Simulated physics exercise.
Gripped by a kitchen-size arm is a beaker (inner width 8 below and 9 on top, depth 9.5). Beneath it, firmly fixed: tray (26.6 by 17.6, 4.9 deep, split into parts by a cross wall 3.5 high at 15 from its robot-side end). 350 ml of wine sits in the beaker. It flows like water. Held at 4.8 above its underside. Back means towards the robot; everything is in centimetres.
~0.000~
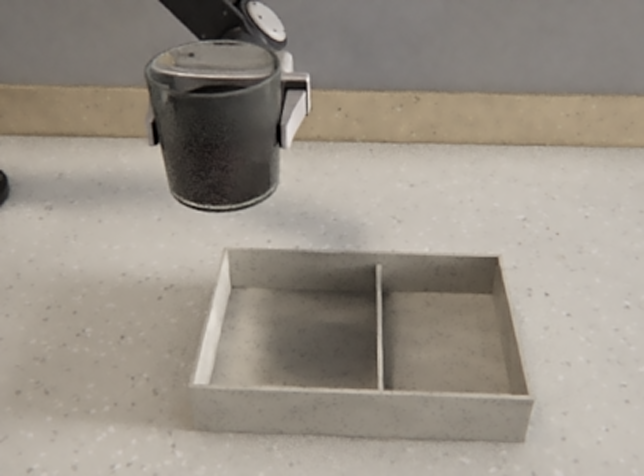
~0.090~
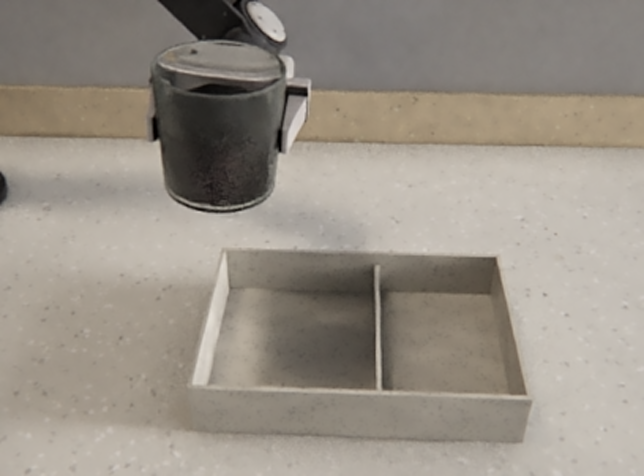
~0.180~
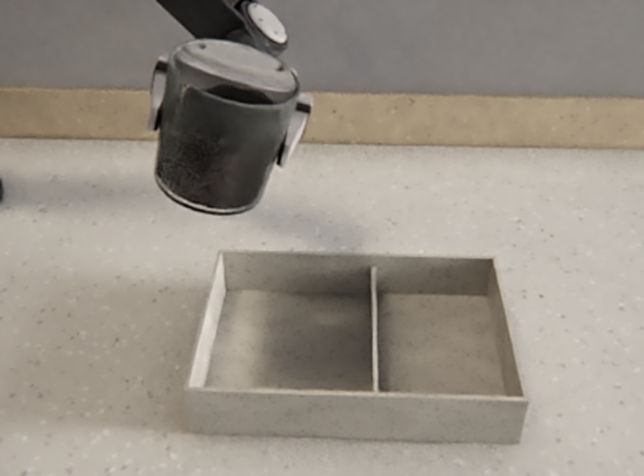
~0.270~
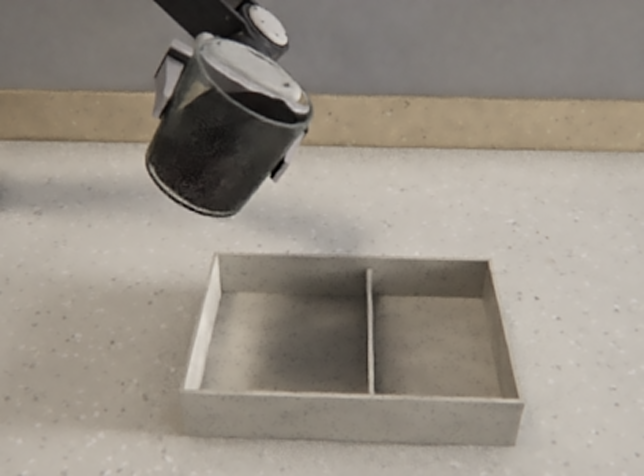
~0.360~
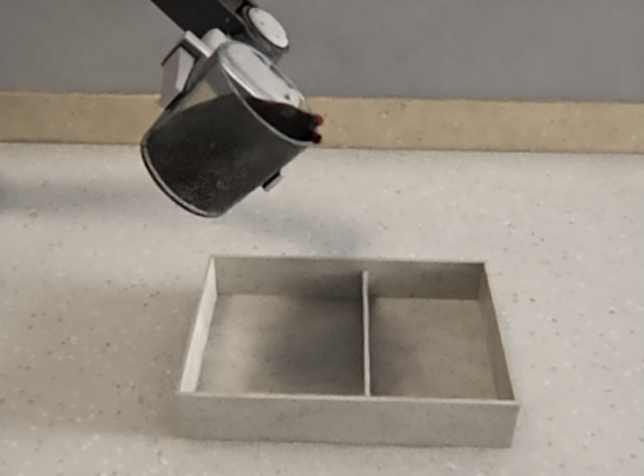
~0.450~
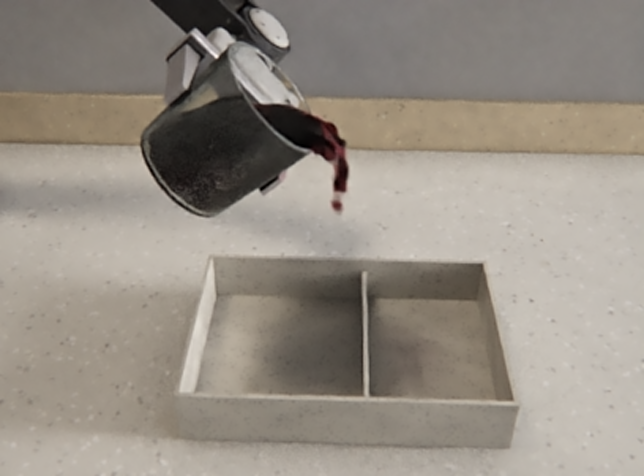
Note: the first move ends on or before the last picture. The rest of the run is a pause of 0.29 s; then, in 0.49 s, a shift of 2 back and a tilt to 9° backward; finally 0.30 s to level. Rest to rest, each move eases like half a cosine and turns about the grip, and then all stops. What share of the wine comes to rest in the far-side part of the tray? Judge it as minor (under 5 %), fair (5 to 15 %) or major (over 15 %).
Fair.
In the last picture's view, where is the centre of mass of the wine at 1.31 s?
Approximate centre pixel: (230, 183).
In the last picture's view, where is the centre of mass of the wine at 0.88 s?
The centre is around (246, 175) in the last picture.
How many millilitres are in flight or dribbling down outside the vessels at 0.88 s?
It comes to close to 10 ml.
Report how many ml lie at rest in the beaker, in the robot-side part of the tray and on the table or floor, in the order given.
The amounts come to around 310, 15 and 0 ml respectively.
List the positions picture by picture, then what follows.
In the first picture, beaker middle at (219, 129), level; upper third of the wine around (217, 117), from x 160 to 275, top at y 85; 350 ml in the beaker.
In the second picture, beaker middle at (220, 129), tilted 5° forward; upper third of the wine around (218, 117), from x 165 to 275, top at y 85.
In the third picture, beaker middle at (222, 131), tilted 17° forward; upper third of the wine around (222, 119), from x 160 to 285, top at y 85.
In the fourth picture, beaker middle at (224, 133), tilted 32° forward; upper third of the wine around (232, 123), from x 155 to 300, top at y 95.
In the fifth picture, beaker middle at (225, 135), tilted 44° forward; upper third of the wine around (238, 127), from x 150 to 320, top at y 100.
In the sixth picture, beaker middle at (227, 136), tilted 49° forward; upper third of the wine around (239, 130), from x 150 to 345, top at y 100; 340 ml in the beaker, 10 ml in the air or running down outside.
By 0.88 s, tilted 38° forward, liquid up to 25 above the table; 310 ml in the beaker, 25 ml in the far-side part, 10 ml in the robot-side part, 10 ml in the air or running down outside.
By 1.31 s, tilted 7° backward, liquid up to 25 above the table; 305 ml in the beaker, 25 ml in the far-side part, 15 ml in the robot-side part.
By 1.73 s, level, liquid up to 25 above the table; 305 ml in the beaker, 25 ml in the far-side part, 15 ml in the robot-side part.
By 2.53 s, level, liquid up to 25 above the table; 305 ml in the beaker, 25 ml in the far-side part, 15 ml in the robot-side part.
Final state, 305 ml in the beaker, 25 ml in the far-side part, 15 ml in the robot-side part. That is 8 % in the far-side part of the tray.
